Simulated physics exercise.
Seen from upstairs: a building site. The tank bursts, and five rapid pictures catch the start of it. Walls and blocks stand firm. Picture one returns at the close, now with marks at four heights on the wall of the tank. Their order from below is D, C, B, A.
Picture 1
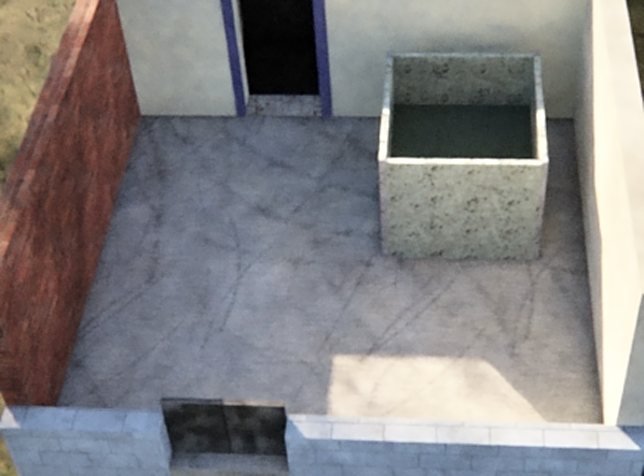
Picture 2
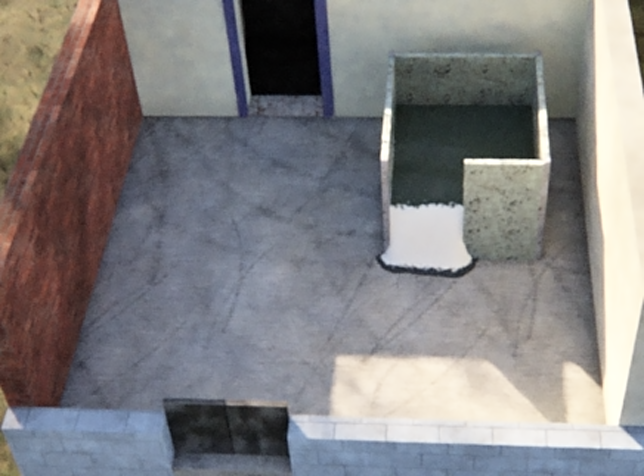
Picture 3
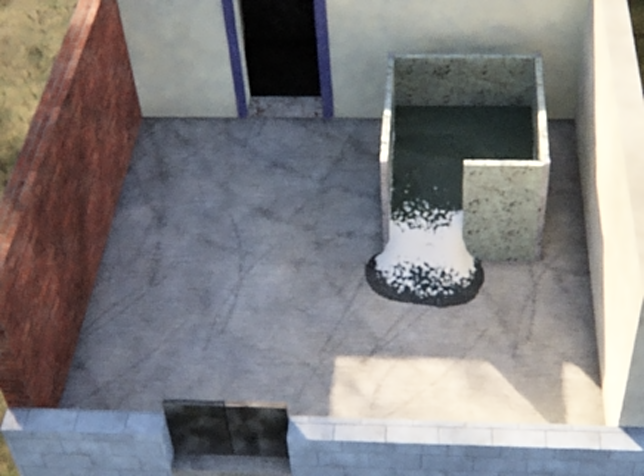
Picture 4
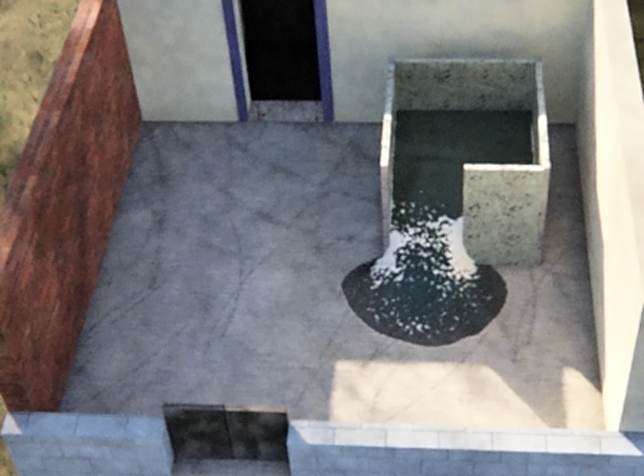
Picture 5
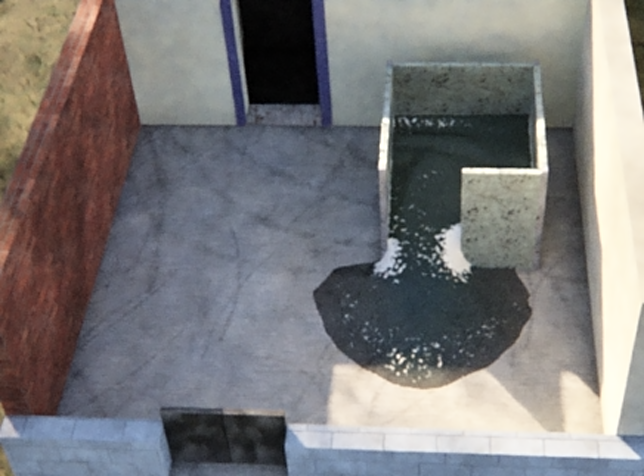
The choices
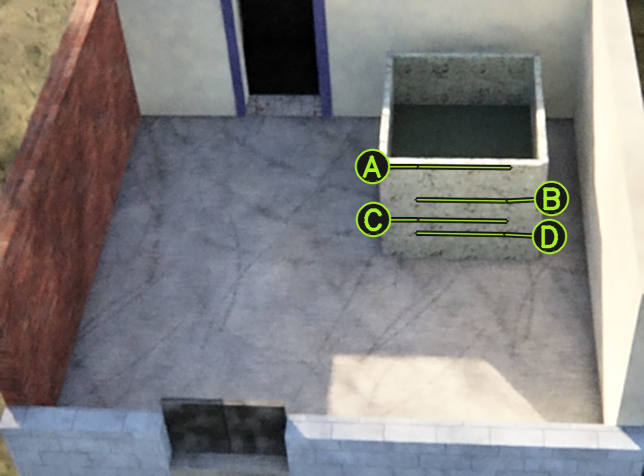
A square stone tank of dark water stood in a walled yard until the left part of its front side vanished, and water poured out, foaming white, then fanned across the grey floor.
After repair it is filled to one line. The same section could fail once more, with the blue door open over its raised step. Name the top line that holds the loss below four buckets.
B is the one.
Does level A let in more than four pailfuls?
Yes, it does.
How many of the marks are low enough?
Three of the four.
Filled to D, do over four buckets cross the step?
No, not at all.
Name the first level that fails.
It is A.
In lime, A at (463, 167); B at (462, 200); C at (461, 220); D at (461, 233); from the bottom up D, C, B, A.
With A, about 9 bucketfuls get in.
With B, a splash gets over, under a bucket.
With C, nothing gets over.
With D, nothing gets over.
